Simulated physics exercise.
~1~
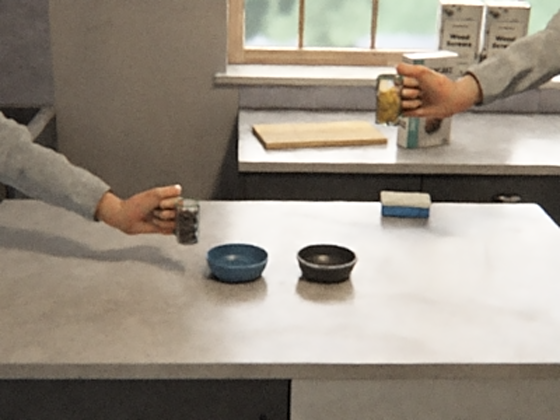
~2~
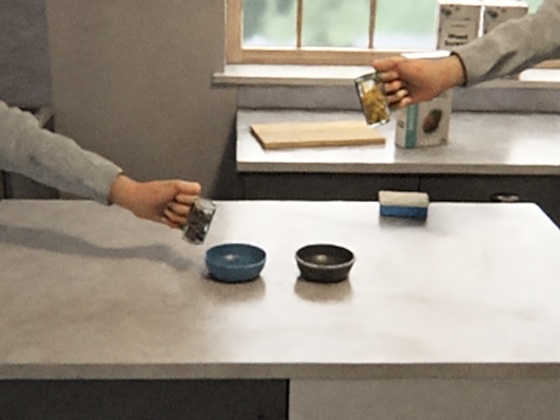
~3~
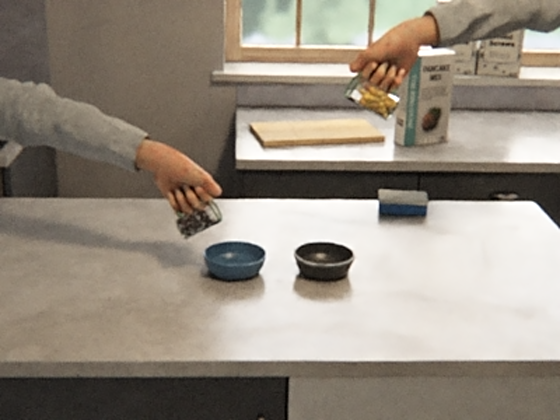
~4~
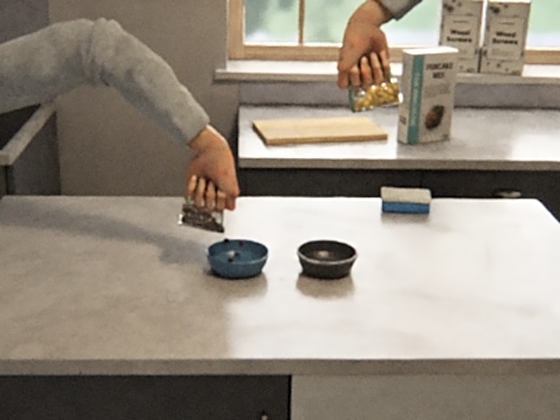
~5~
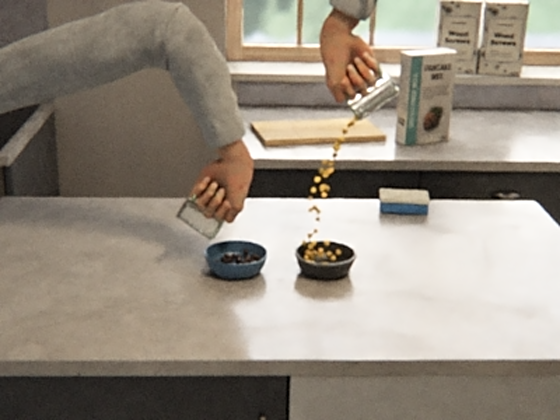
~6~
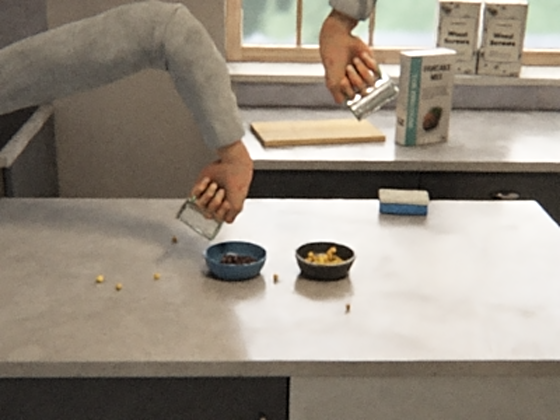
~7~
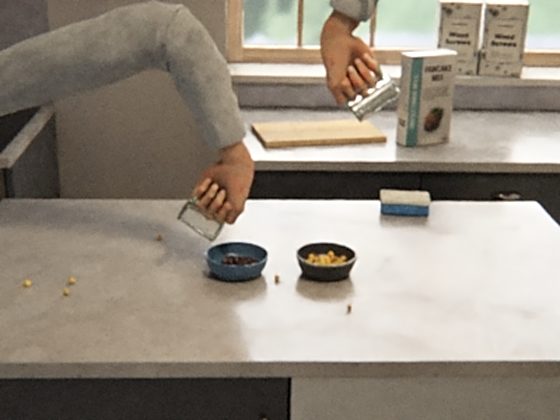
Two hands in grey sleeves hold small clear cups over a pale kitchen counter, seen from the front and slightly above, the left one low and the right one much higher. A blue dish and a black dish sit side by side, with a sponge, a wooden board and boxes behind them near a window. Both hands tilt their cups until they are upside down. The dark bits drop a short way into the blue dish, while the yellow bits fall in a long stream towards the black one. Most yellow pieces land inside, but several scatter across the counter, and the emptied cups stay overturned.
